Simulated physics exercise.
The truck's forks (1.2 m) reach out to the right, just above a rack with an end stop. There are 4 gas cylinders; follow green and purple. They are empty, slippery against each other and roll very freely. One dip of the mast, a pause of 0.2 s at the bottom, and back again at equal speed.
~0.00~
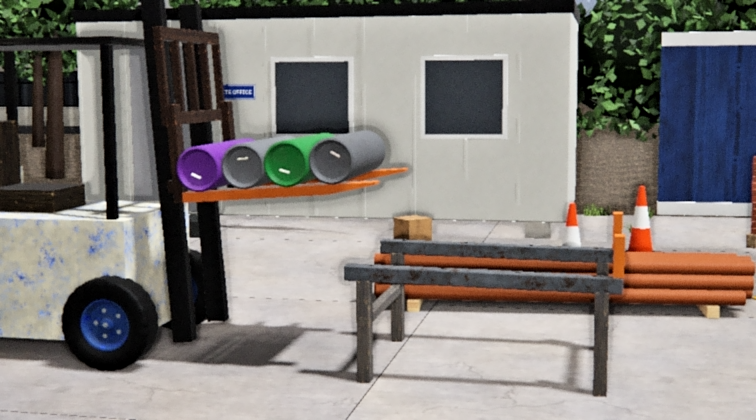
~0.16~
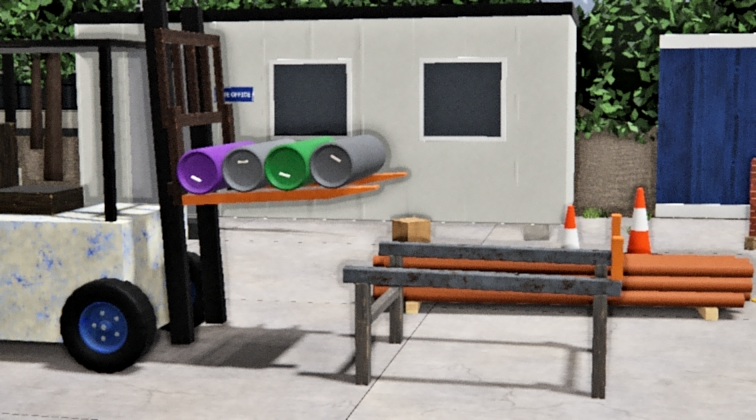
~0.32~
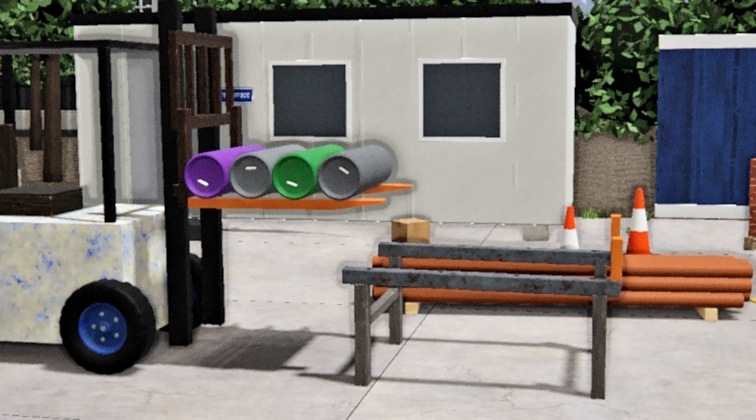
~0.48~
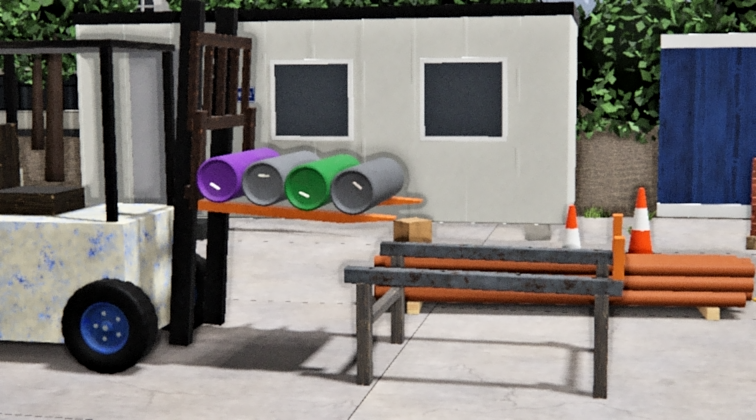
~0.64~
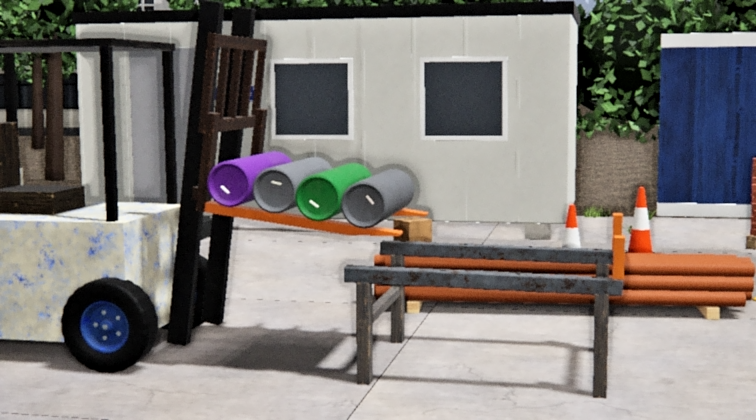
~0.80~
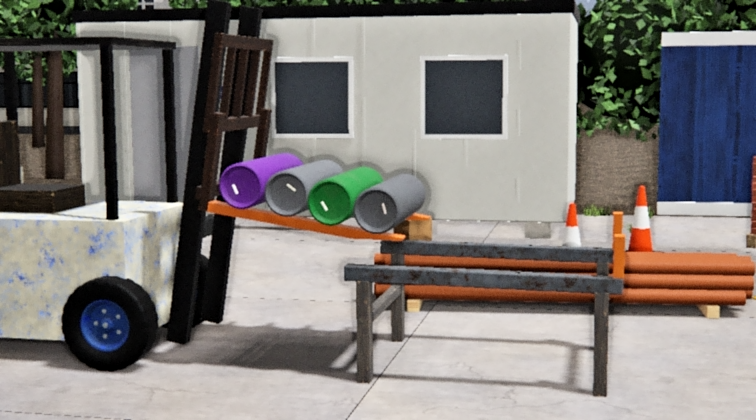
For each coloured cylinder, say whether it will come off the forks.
Green goes onto the rack. Purple leaves the forks.
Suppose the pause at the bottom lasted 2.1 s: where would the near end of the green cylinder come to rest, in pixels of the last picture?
Near (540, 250).
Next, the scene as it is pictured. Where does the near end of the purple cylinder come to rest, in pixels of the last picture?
At about (440, 247).
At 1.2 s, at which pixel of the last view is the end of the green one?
Around (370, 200).
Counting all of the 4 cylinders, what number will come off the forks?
In all, 4.
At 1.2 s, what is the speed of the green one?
Roughly 0.8 m/s.
By 1.2 s, green is on the forks, 15 cm from the tips, rolling right; purple is on the forks, 75 cm from the tips, rolling right; 1 off the forks so far.
By 1.7 s, green is in the air, 110 cm from the rack's far end, rolling right; purple is on the forks, 25 cm from the tips, rolling right; 3 off the forks so far.
By 2.2 s, green is on the rack, 70 cm from the rack's far end, rolling right; purple is on the rack, 135 cm from the rack's far end, rolling right; 4 off the forks so far.
Finally (2.8 s), green is on the rack, 50 cm from the rack's far end; purple is on the rack, 105 cm from the rack's far end; 4 off the forks so far.
